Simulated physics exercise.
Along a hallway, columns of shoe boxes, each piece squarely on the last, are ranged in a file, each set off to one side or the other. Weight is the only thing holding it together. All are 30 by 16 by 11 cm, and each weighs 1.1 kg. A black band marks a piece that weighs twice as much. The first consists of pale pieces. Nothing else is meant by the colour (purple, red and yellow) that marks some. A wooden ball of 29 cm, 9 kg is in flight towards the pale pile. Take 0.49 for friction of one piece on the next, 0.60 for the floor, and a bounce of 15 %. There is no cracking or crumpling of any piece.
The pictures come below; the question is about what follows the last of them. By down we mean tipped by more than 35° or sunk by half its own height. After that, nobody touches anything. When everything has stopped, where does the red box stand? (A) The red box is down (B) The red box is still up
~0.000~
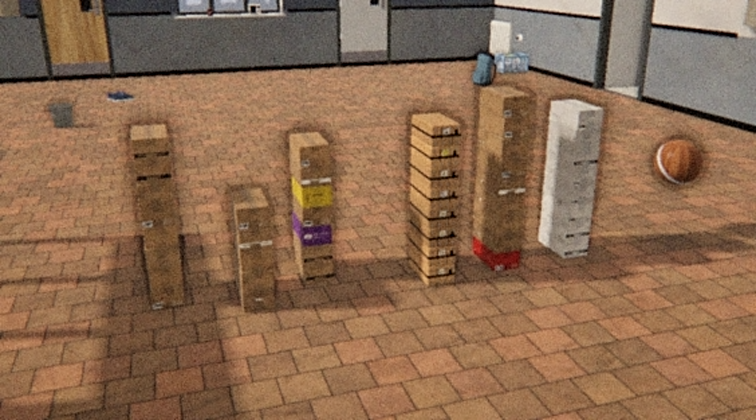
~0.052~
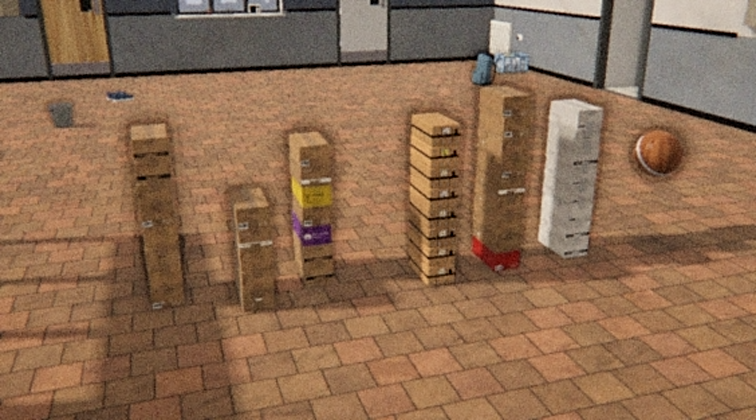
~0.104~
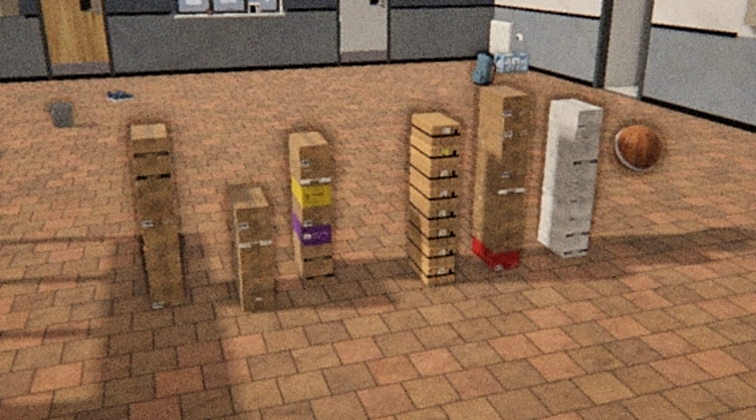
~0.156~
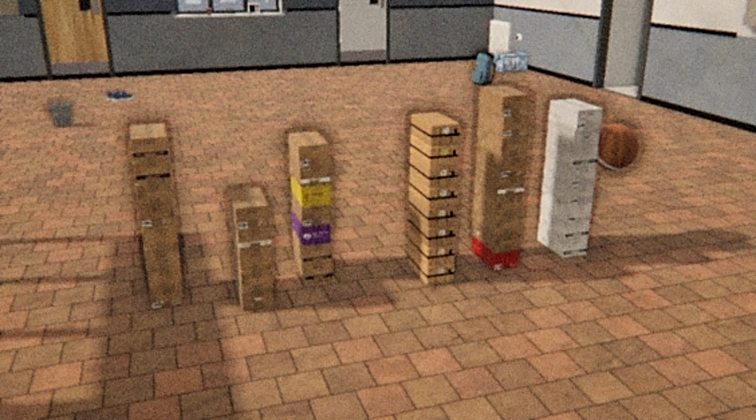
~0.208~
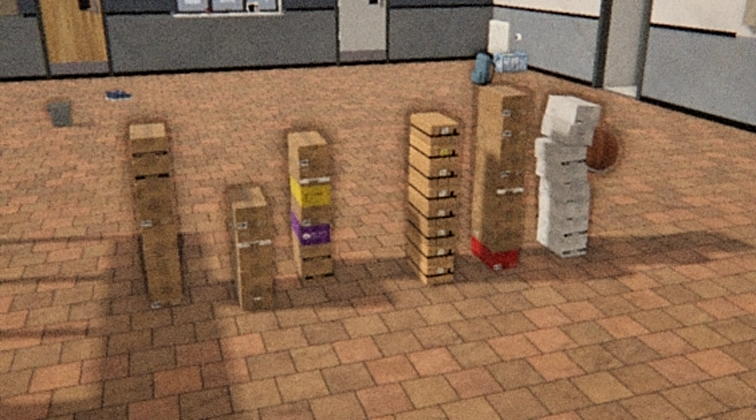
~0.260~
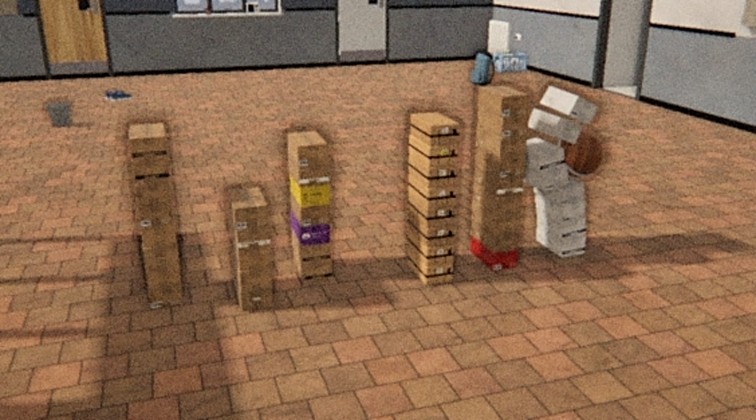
Answer: B.
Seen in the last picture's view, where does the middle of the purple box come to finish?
Check around (257, 252) in the last image.
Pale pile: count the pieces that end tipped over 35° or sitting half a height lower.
Count: 8 pale pieces.
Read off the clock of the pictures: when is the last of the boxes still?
Near 4.0 s.
After 0.60 s, 8 of the pale pile down; 1 of the 37 other boxes down; red box 20° from how it stood.
After 1.40 s, 8 of the pale pile down; 16 of the 37 other boxes down; red box 10 mm from its place; yellow box 5° from how it stood.
After 2.50 s, 8 of the pale pile down; 26 of the 37 other boxes down; red box 10 mm from its place; yellow box on its side.
In the end (4.2 s), 8 of the pale pile down; 34 of the 37 other boxes down; red box 10 mm from its place; yellow box on its side; purple box on its side. From the last view, middles, red box near (492, 251), yellow box near (204, 268).
